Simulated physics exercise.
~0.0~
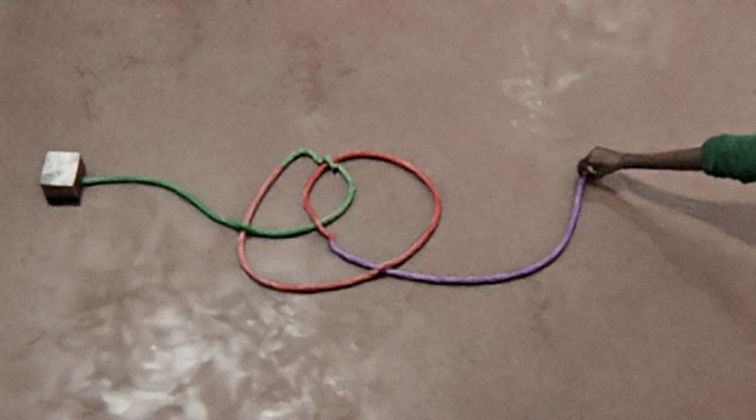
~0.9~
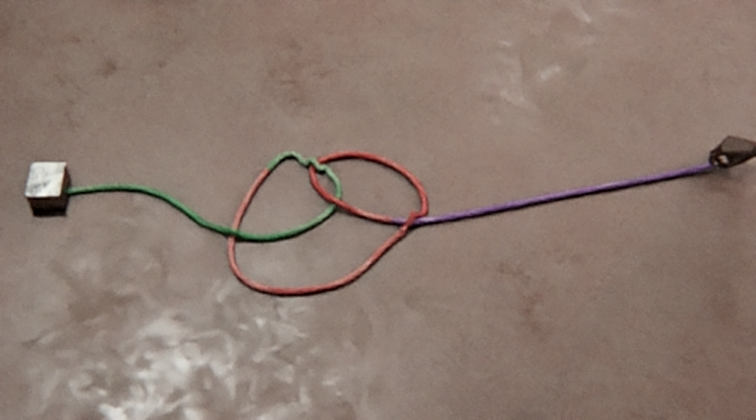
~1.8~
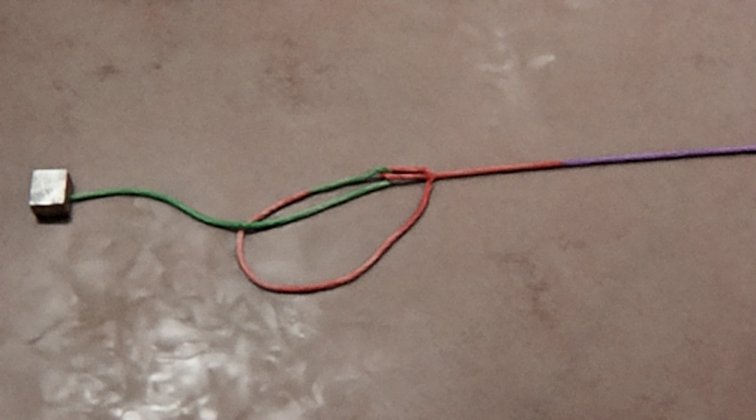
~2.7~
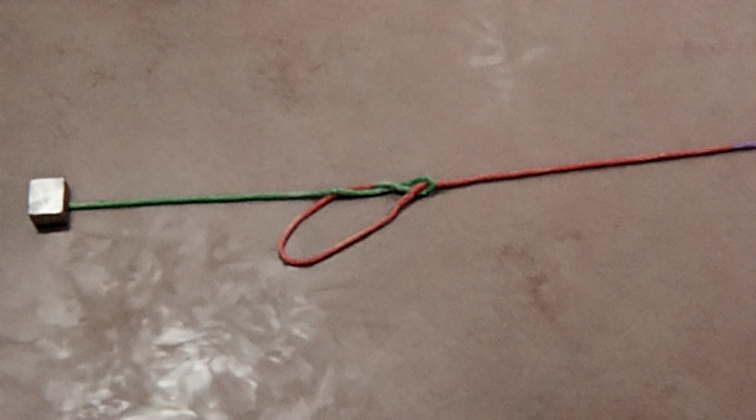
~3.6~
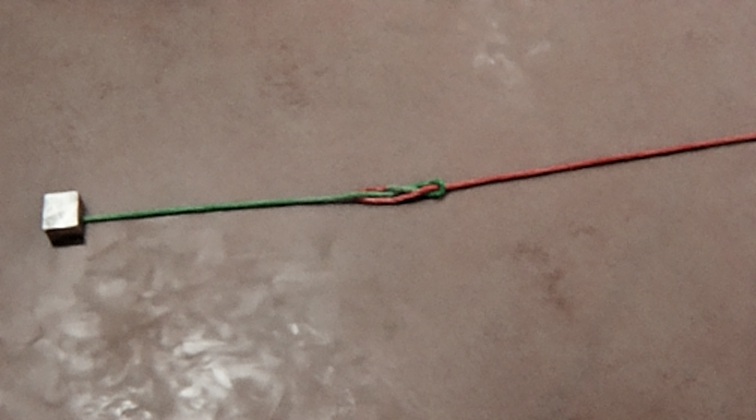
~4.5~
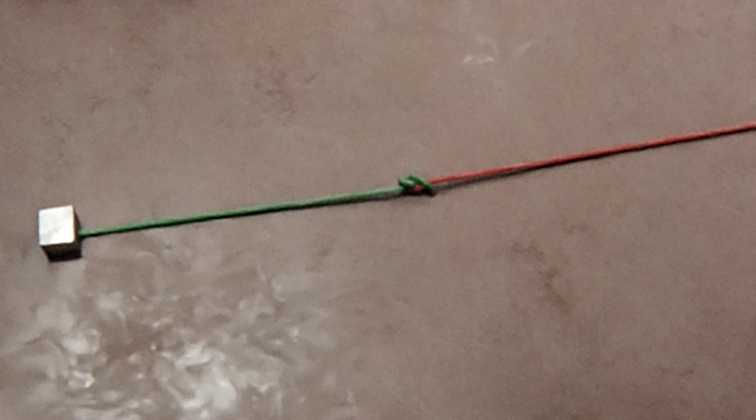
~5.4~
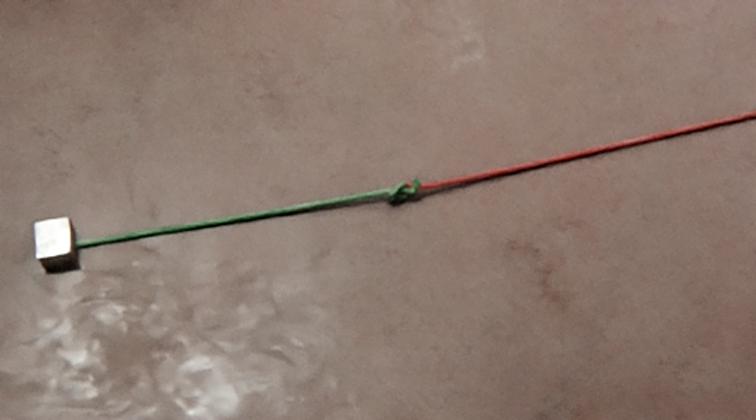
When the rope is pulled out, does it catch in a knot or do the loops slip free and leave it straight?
It catches in a knot. The loops shrink down into a small, tight lump in the green part, and it is still there at the end with the rope taut.
